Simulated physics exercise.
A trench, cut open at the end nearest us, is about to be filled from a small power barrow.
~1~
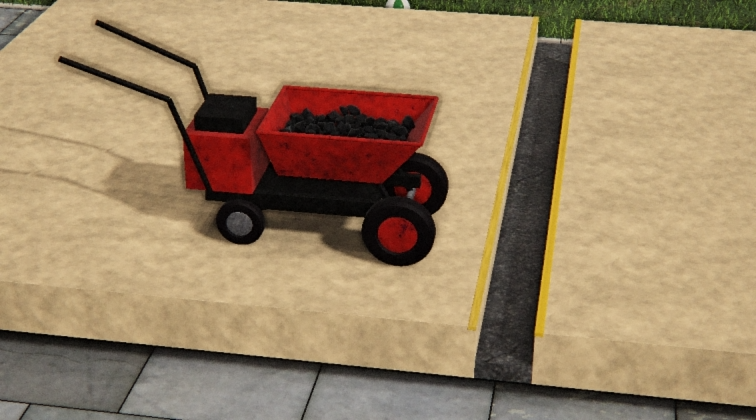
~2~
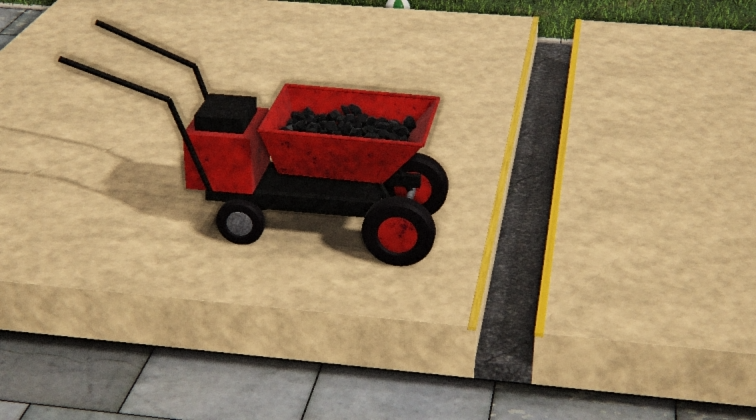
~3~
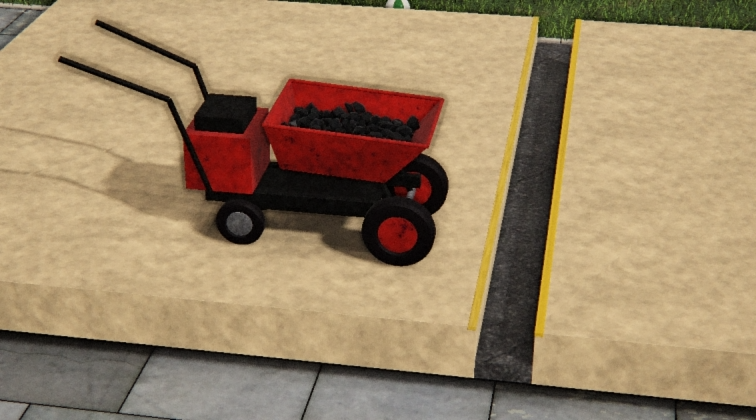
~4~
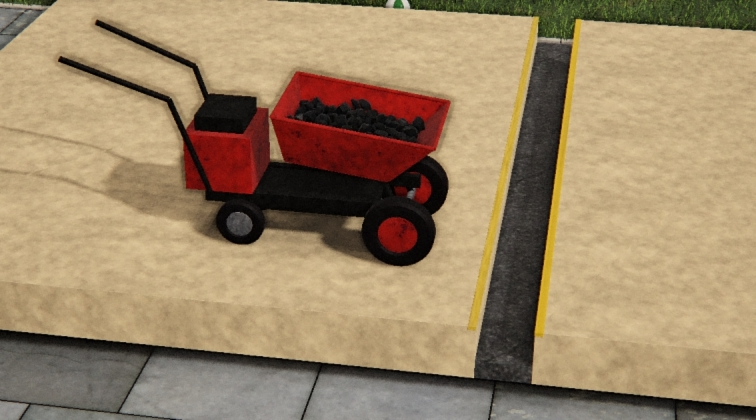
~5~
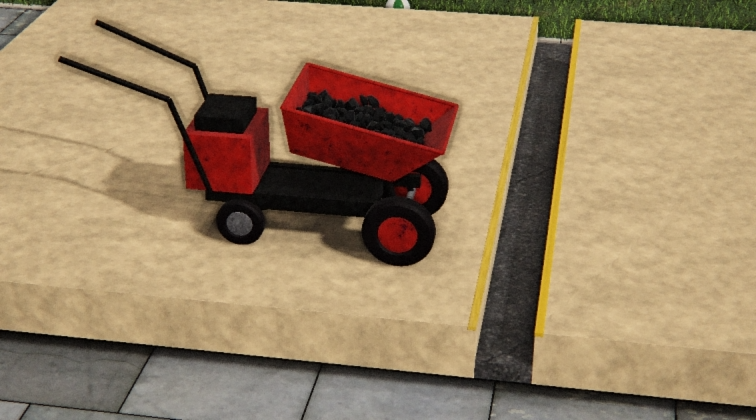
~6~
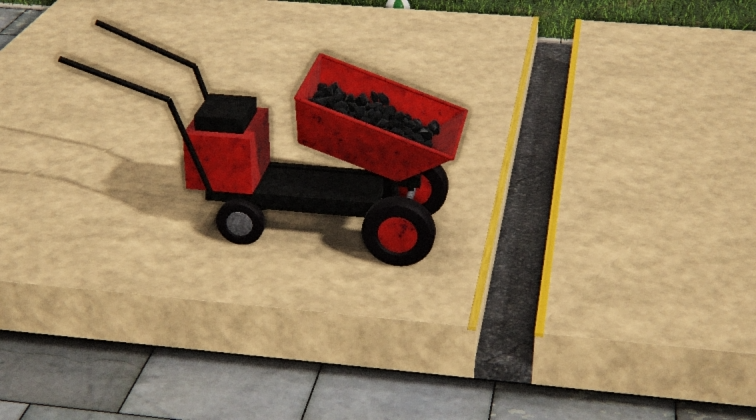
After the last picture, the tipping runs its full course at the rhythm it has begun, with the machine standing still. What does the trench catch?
The share in the trench is above half.
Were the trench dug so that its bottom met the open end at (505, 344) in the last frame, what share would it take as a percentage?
I'd guess about 60 %.
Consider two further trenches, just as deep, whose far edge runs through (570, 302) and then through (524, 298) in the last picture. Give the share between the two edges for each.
Lab note: Try one about 100 %, try two about 40 %.
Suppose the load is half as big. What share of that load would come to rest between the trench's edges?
I'd put it at about 80 per cent.
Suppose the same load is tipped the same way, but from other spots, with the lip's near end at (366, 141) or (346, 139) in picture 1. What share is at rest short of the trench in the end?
Roughly 20 per cent, and 40 per cent.
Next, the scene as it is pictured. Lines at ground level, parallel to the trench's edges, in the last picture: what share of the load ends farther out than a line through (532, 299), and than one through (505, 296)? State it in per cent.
Roughly 40 and 70 percent.
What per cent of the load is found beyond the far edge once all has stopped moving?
Roughly 25 percent.
Soon after the last picture, skip tipped steeply; all in the skip.
A little later, skip tipped right over; most in the skip; a small part in or heaped over the trench; a stray few falling.
Later still, skip tipped right over; a small part in the skip; about two thirds in or heaped over the trench; about a quarter beyond it.
At rest, skip tipped right over; most in or heaped over the trench; about a quarter beyond it.
